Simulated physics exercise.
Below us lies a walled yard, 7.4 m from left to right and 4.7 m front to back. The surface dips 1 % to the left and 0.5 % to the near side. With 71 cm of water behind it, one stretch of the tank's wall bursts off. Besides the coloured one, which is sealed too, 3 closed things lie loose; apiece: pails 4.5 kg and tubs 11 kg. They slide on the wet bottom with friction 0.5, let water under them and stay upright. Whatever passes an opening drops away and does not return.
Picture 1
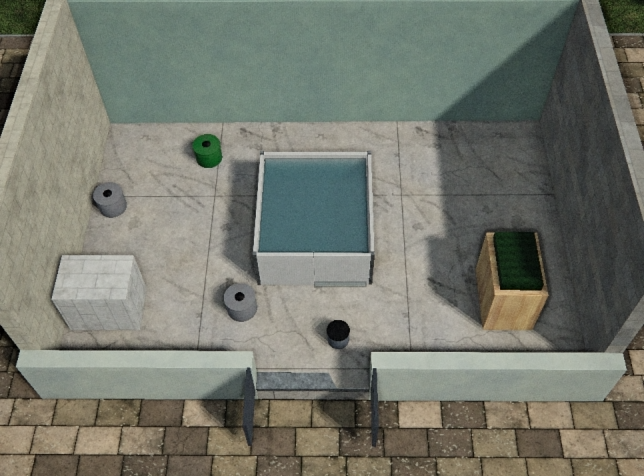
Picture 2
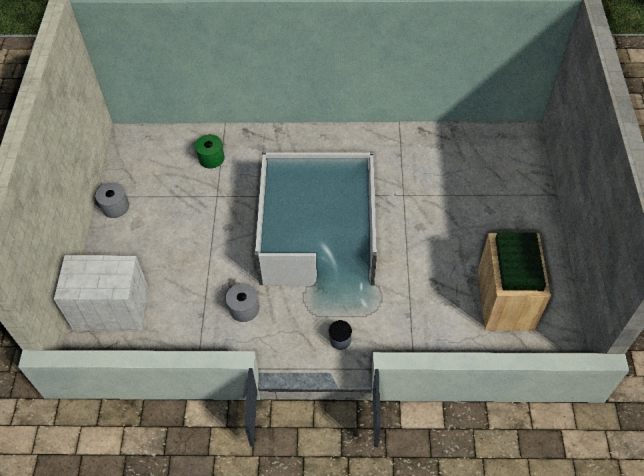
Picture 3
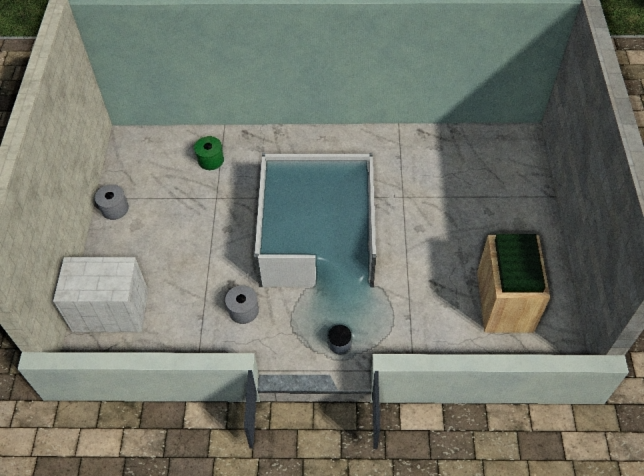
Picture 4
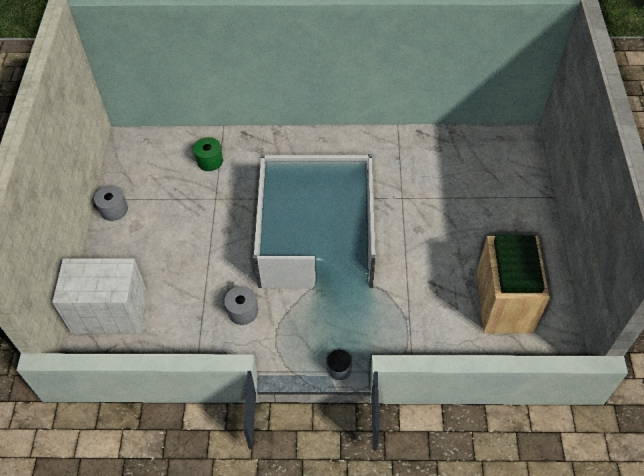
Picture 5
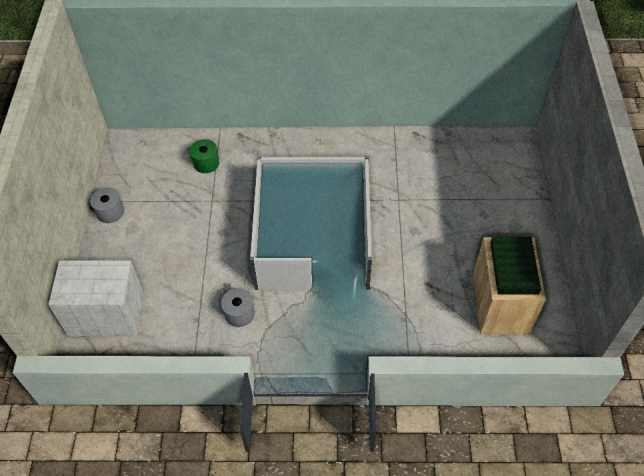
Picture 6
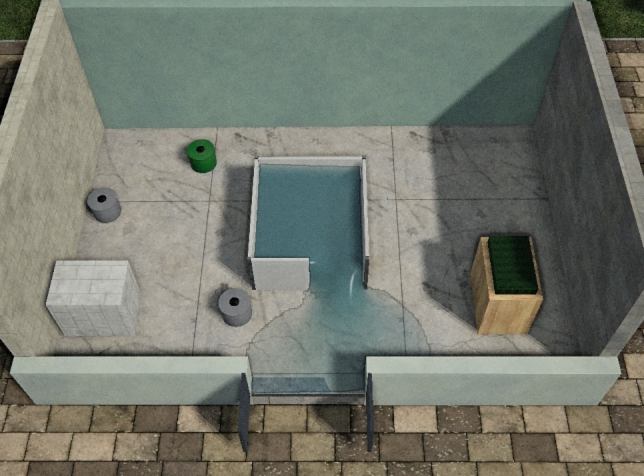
A tank's front panel opens and water spreads across the yard, shifting a black tub nearby.
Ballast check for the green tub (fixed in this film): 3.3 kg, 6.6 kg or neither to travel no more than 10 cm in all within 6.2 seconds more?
I expect that the lower weight is enough.
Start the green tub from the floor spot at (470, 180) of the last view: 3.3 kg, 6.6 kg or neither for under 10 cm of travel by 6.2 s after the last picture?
Neither is enough.
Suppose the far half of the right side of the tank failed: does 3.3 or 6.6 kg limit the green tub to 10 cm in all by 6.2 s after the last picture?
Then neither weight holds it.
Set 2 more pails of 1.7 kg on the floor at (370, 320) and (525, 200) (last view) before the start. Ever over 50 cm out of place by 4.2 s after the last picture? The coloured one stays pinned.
In that order: Past it, more.
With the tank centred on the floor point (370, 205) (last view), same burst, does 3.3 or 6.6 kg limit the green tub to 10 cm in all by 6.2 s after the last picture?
Then the lower weight is enough.
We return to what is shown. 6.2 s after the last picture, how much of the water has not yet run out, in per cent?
About 52 per cent.
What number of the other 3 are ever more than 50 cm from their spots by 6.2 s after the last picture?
1 of them.
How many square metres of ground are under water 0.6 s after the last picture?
Roughly 7.5 m2.
Then, 0.6 s after the last picture the green tub would be 0 cm from its start with 3.3 kg and 0 cm from its start with 6.6 kg; 0 cm of water round it then.
Then, 2.3 s after the last picture the green tub would be 0 cm from its start with 3.3 kg and 0 cm from its start with 6.6 kg; 0 cm of water round it then.
Then, 4.2 s after the last picture the green tub would be 0 cm from its start with 3.3 kg and 0 cm from its start with 6.6 kg; 0 cm of water round it then.
Then, 6.2 s after the last picture the green tub would be 0 cm from its start with 3.3 kg and 0 cm from its start with 6.6 kg; 0 cm of water round it then.
